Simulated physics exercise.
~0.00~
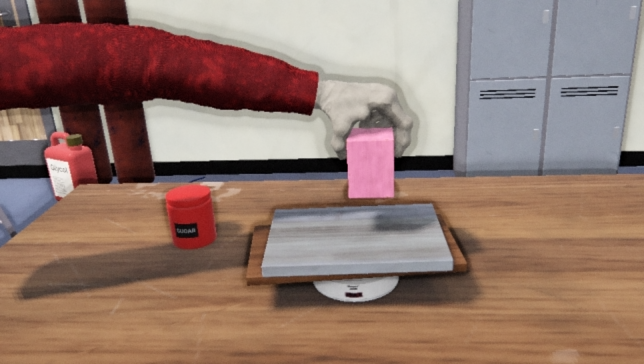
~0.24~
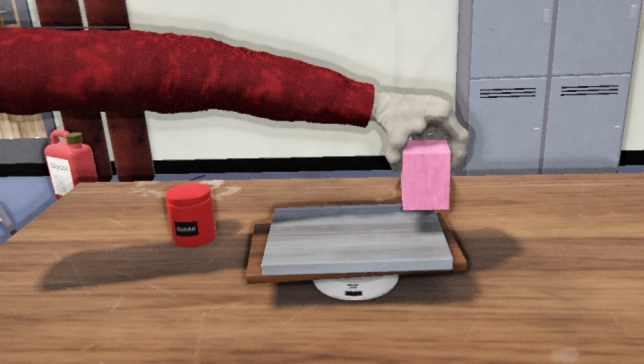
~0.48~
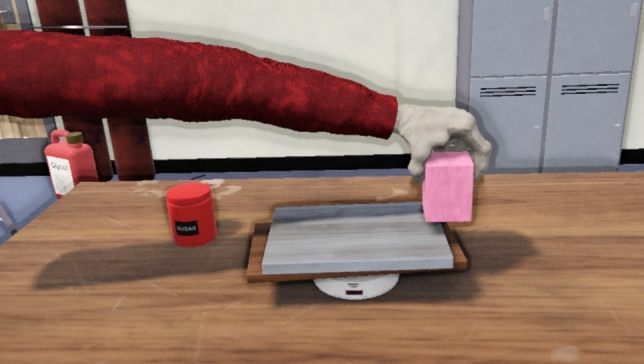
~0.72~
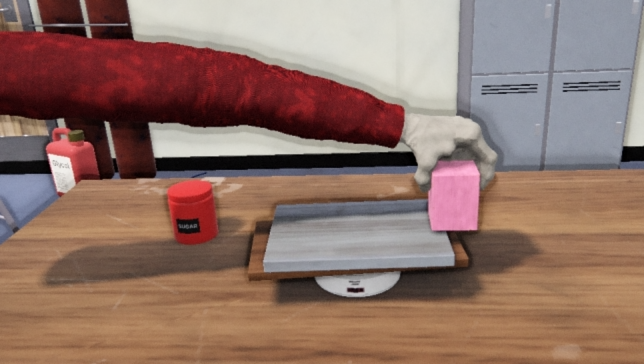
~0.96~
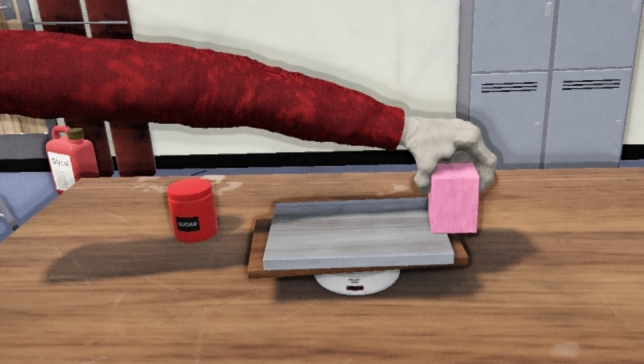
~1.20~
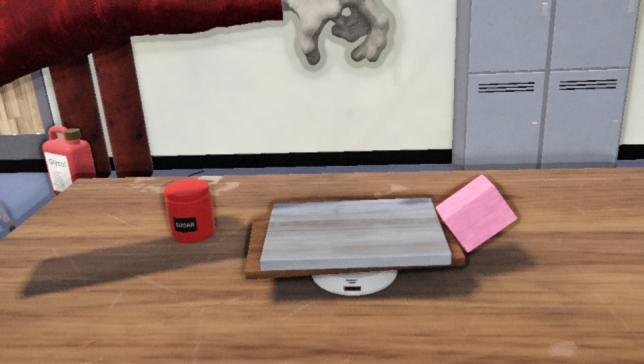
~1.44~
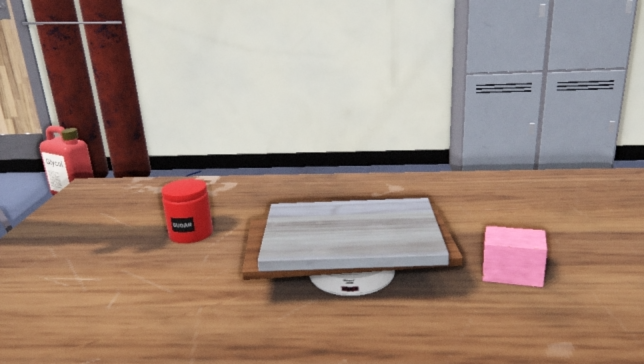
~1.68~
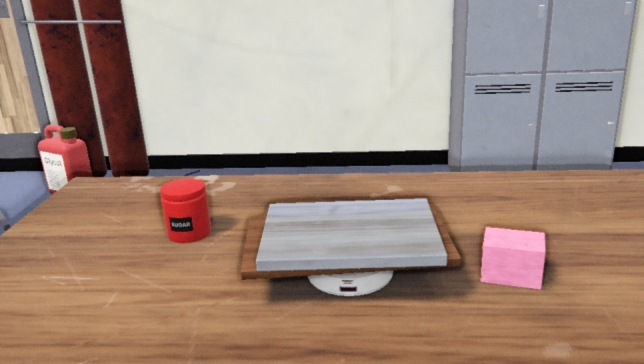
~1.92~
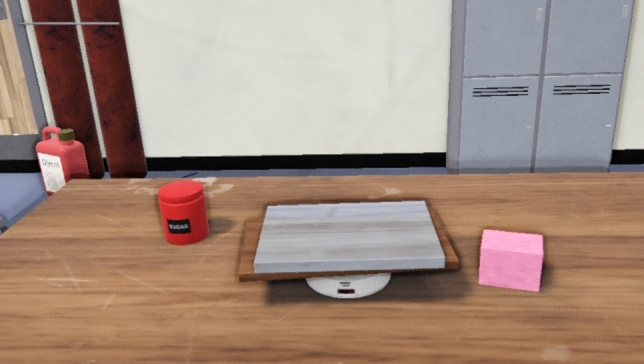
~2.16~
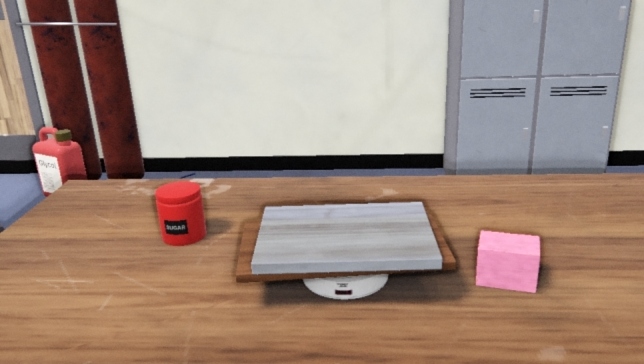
On a wooden table, a gloved hand in a red sleeve moved a pink block rightward and lowered it at the right edge of stacked boards on a white tub, then let go, and the block tipped off and landed on its side beside them.
